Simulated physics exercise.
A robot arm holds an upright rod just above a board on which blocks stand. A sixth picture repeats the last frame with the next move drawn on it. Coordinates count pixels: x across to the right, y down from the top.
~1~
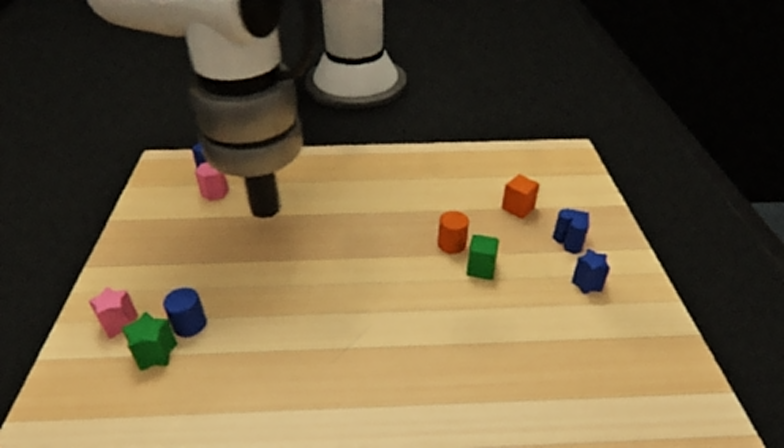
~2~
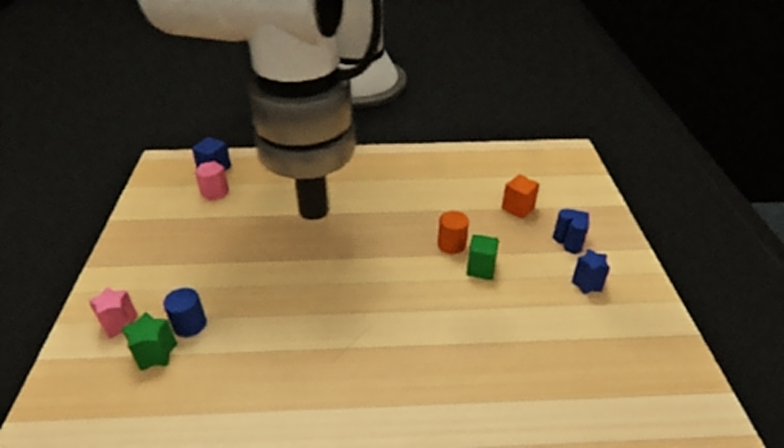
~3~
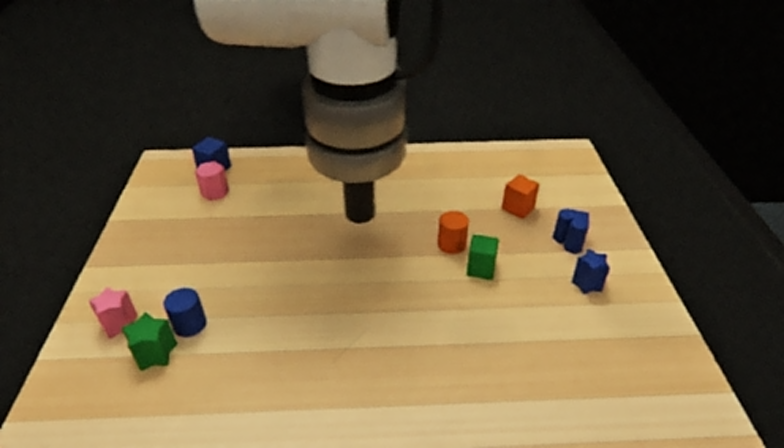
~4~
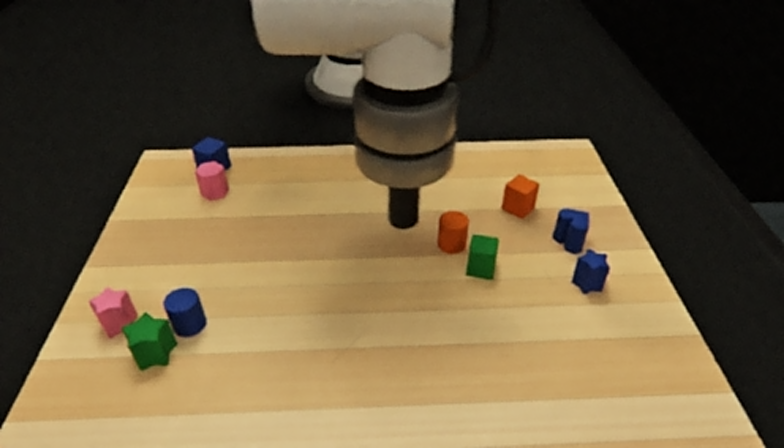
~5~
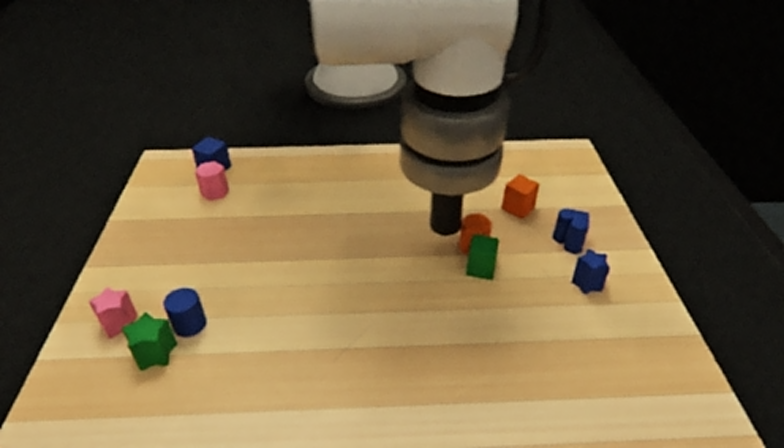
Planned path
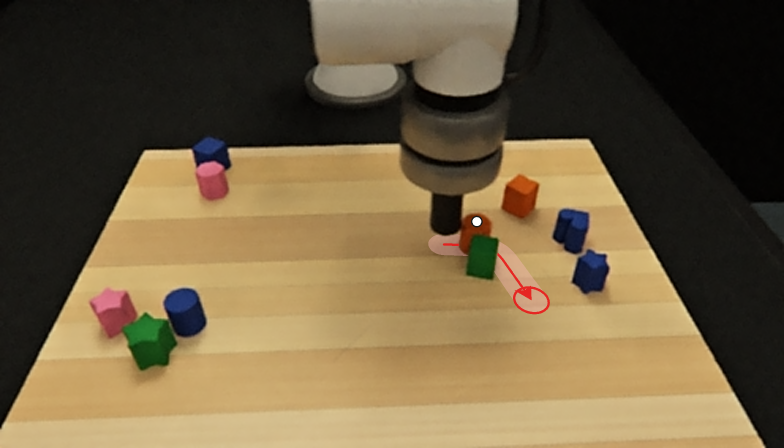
A robot arm with a dark upright rod works over a pale striped wooden board, seen from above at an angle against a black surround. Pink, green and blue blocks sit at the left, with orange, green and blue ones at the right. The arm glides steadily rightward and its rod nudges the orange cylinder slightly right, behind the green block, while the other blocks and the camera stay still.
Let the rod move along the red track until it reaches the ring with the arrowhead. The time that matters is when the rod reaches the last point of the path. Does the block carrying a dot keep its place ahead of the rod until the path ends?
My answer is no.
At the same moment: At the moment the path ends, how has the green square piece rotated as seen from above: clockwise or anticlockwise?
Viewed from the top, it goes clockwise.
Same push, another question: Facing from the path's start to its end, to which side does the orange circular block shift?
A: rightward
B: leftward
B.
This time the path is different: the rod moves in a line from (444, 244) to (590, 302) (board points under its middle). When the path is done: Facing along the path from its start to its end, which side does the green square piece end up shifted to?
Its shift is rightward.
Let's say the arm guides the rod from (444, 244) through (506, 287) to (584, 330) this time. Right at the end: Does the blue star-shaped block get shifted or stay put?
The answer is that it remains undisturbed.
The drawn path runs from (444, 244) via (484, 247) and (510, 270), ending at (531, 300); the dot is on the orange circular block.
What follows on the original path. One third of the way, rod (487, 229); orange circular block (520, 225).
Two thirds of the way, rod (514, 252); orange circular block (537, 230); green square piece (488, 252), turned 55° clockwise.
At the end, rod (536, 281); orange circular block (537, 230); green square piece (488, 253), turned 55° clockwise; blue star-shaped block not moved.
